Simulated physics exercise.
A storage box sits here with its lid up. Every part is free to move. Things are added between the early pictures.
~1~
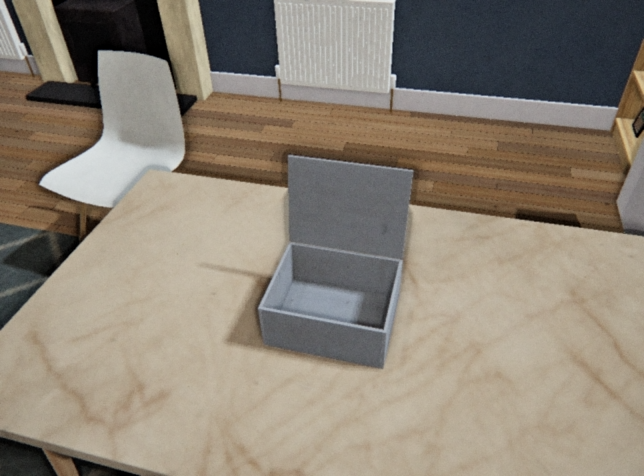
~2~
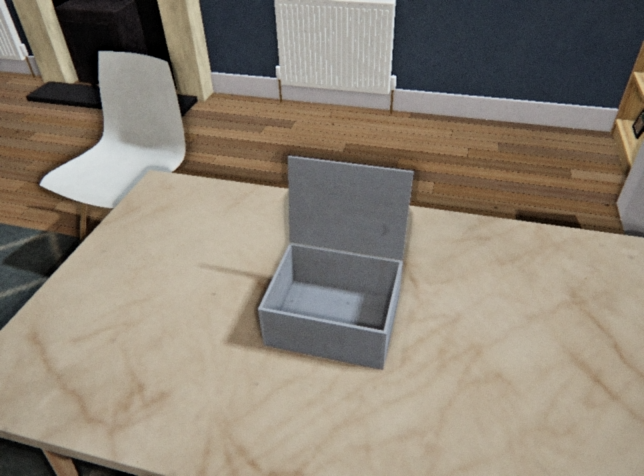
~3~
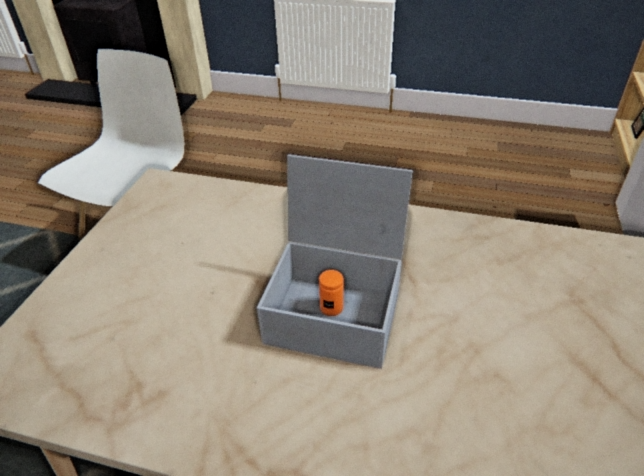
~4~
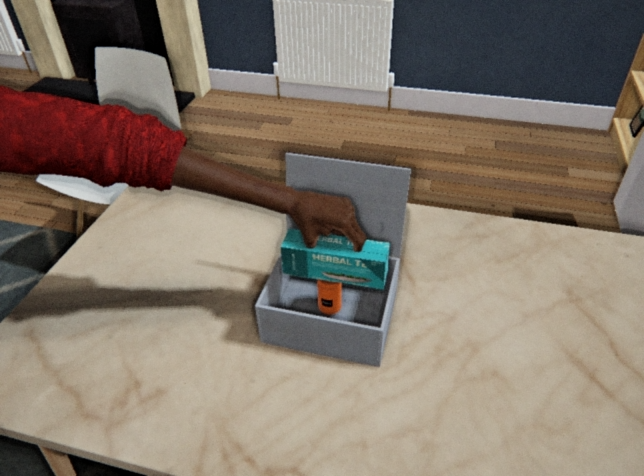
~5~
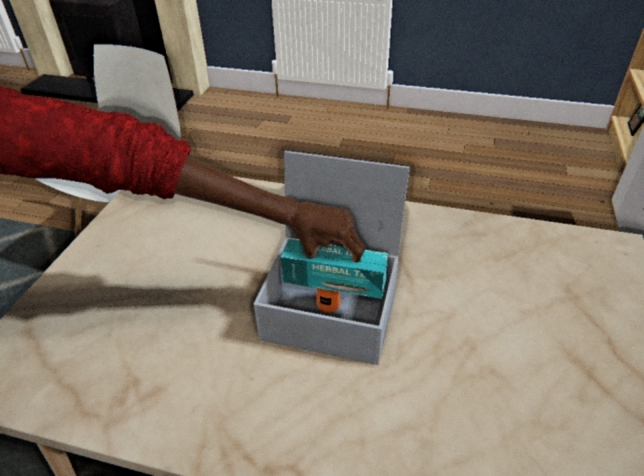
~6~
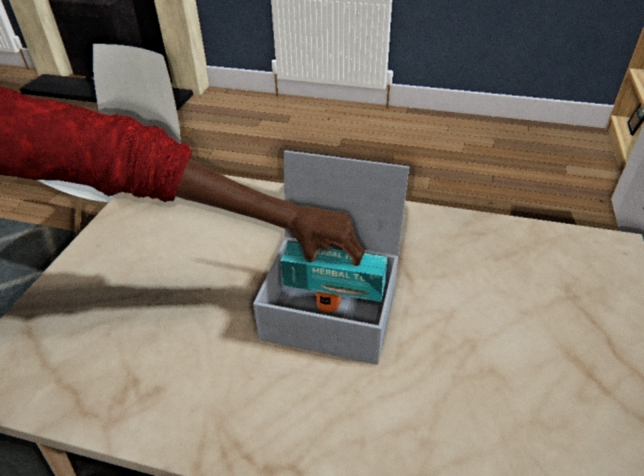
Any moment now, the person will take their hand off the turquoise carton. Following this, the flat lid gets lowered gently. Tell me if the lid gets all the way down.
I expect the lid to settle home.
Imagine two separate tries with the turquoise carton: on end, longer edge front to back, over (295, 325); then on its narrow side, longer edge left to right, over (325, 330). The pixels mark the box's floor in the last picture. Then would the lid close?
First time it won't go down, and next time it drops into place.
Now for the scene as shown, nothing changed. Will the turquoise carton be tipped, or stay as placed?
Well, the turquoise carton ends up skewed.
Then, 0.40 s later than the last frame, turquoise carton on its side near (322, 323).
Then, 1.40 s later than the last frame, lid 72° above the rim; turquoise carton on its side near (322, 321).
Then, 1.70 s later than the last frame, lid 40° above the rim; turquoise carton on its side near (322, 321).
Then, 1.90 s later than the last frame, lid 10° above the rim; turquoise carton on its side near (322, 321).
When it is over, lid shut; lying over in the box, turquoise carton; orange shaker as before. End places, in pixels of the last picture, turquoise carton near (322, 321).
